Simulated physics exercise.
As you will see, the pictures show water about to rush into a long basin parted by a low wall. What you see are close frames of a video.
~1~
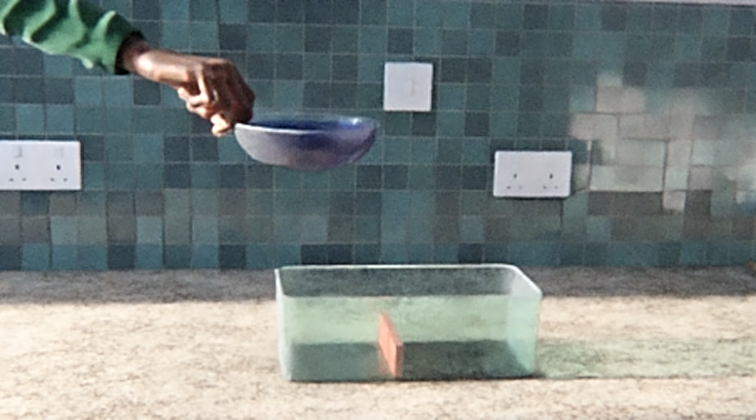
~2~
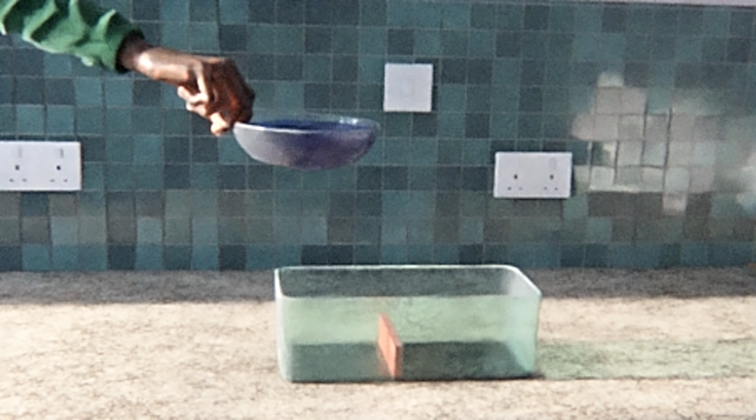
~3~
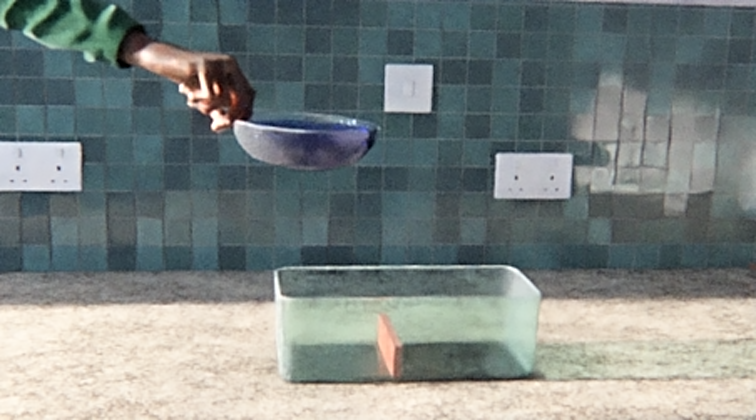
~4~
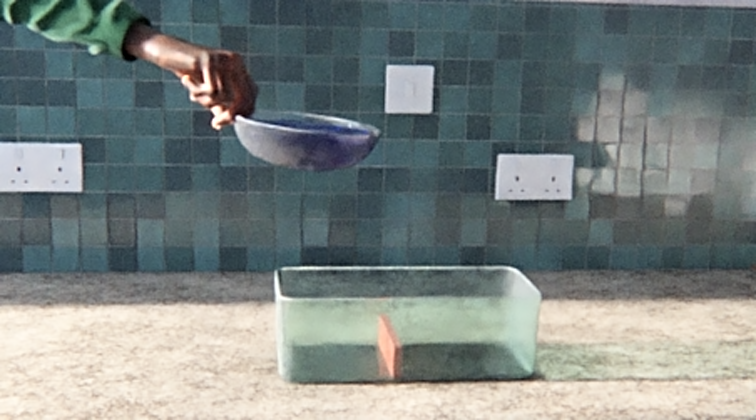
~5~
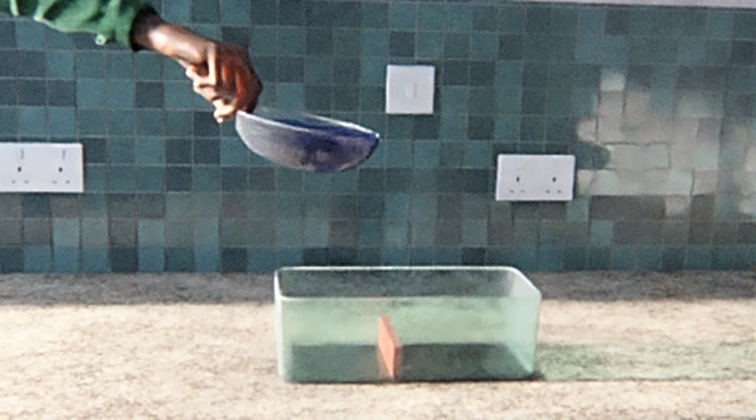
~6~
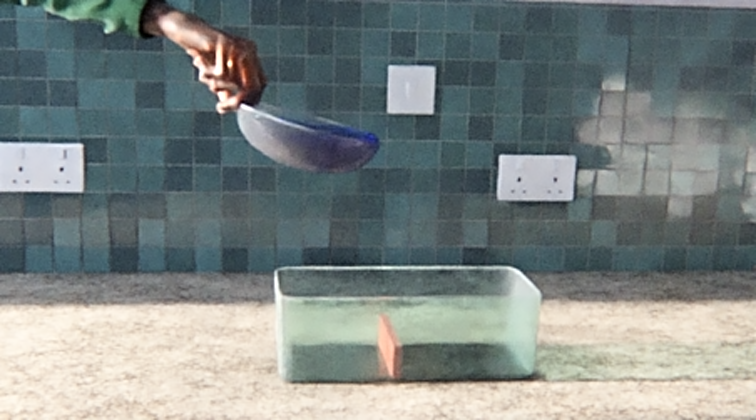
The clip shows a hand in a green sleeve holding a blue bowl above a clear rectangular basin with a low orange divider on a counter, gradually tilting the bowl so its right side dips while the basin stays still.
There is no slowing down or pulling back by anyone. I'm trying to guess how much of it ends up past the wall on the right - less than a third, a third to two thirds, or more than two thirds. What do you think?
The portion right of the wall will surpass two thirds.
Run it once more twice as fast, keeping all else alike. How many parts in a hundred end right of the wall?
Result: Roughly 65 %.
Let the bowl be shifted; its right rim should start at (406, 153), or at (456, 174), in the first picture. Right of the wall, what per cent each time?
First place gives some 80 %, second place some 80 %.
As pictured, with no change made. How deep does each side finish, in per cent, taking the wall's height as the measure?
I'd say close to 20 per cent on the left side and 60 on the right.
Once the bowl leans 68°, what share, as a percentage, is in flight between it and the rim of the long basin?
55 %.
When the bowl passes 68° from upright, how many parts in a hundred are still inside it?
It comes to 15 per cent or so.
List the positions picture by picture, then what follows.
In the first picture, tilt 0°; pouring edge (379, 125); surface from (236, 128) to (375, 129); the long basin's rim runs from (279, 284) to (528, 281); the wall's top is at (391, 329).
In the second picture, tilt 1°; pouring edge (378, 125); surface from (235, 128) to (374, 130).
In the third picture, tilt 3°; pouring edge (378, 128); surface from (235, 126) to (374, 132).
In the fourth picture, tilt 6°; pouring edge (379, 132); surface from (237, 125) to (375, 134).
In the fifth picture, tilt 10°; pouring edge (379, 137); surface from (239, 123) to (377, 135).
In the sixth picture, tilt 15°; pouring edge (379, 143); surface from (243, 123) to (376, 139); 2 per cent is over the edge.
A moment on, the bowl is tipped part way and 16 per cent is still to pour, 1 is left of the wall and 25 right of it.
Next, the bowl is tipped on its side and 0 per cent is still to pour, 17 is left of the wall and 74 right of it.
Then the bowl is tipped on its side and 0 per cent is still to pour, 20 is left of the wall and 74 right of it.
Later the bowl is tipped on its side and 0 per cent is still to pour, 20 is left of the wall and 74 right of it.
In the end 20 per cent lies left of the wall, 74 right of it and 6 outside.
